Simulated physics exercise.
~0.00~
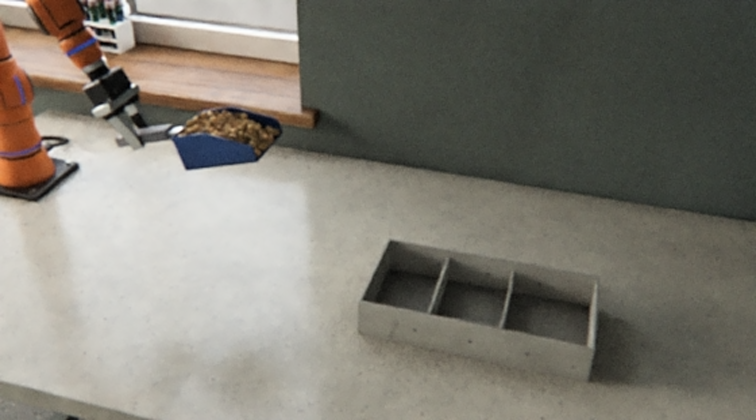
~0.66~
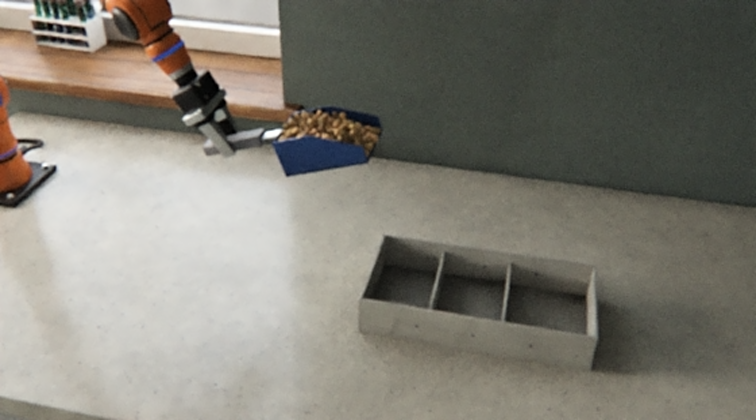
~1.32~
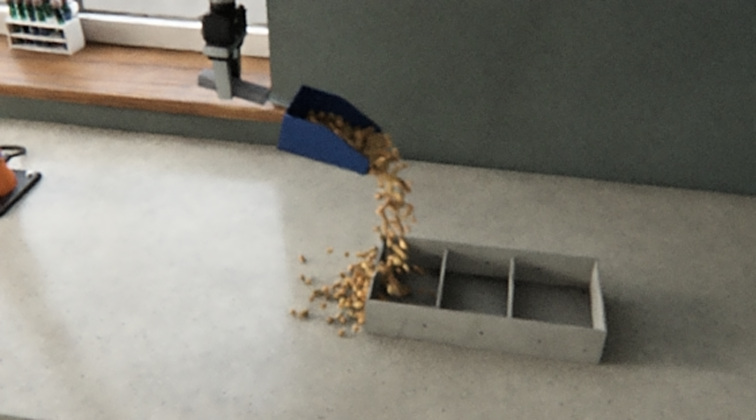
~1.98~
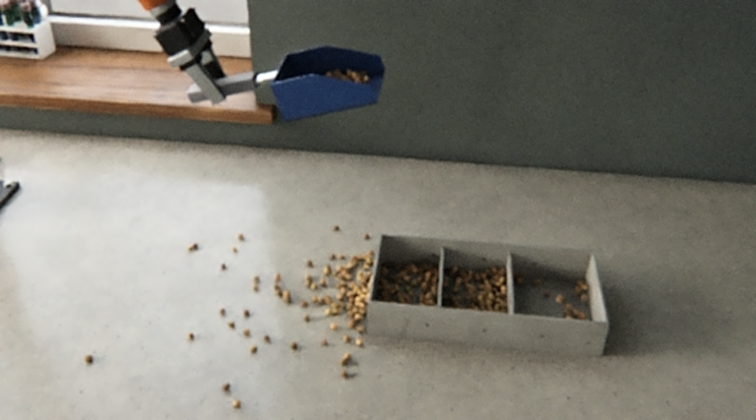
A blue scoop heaped with brown chickpeas hangs from an orange and black robot arm at the upper left, above a pale speckled countertop seen from above at an angle. A grey open box with three compartments sits on the right, before a dark green wall and a wooden window sill. The arm carries the scoop right, then tips it, and chickpeas stream down over the box's left end. Many bounce onto the counter. The scoop rises and tilts back, still holding some, leaving the left and middle compartments well covered, a few pieces in the right one, and many scattered outside.
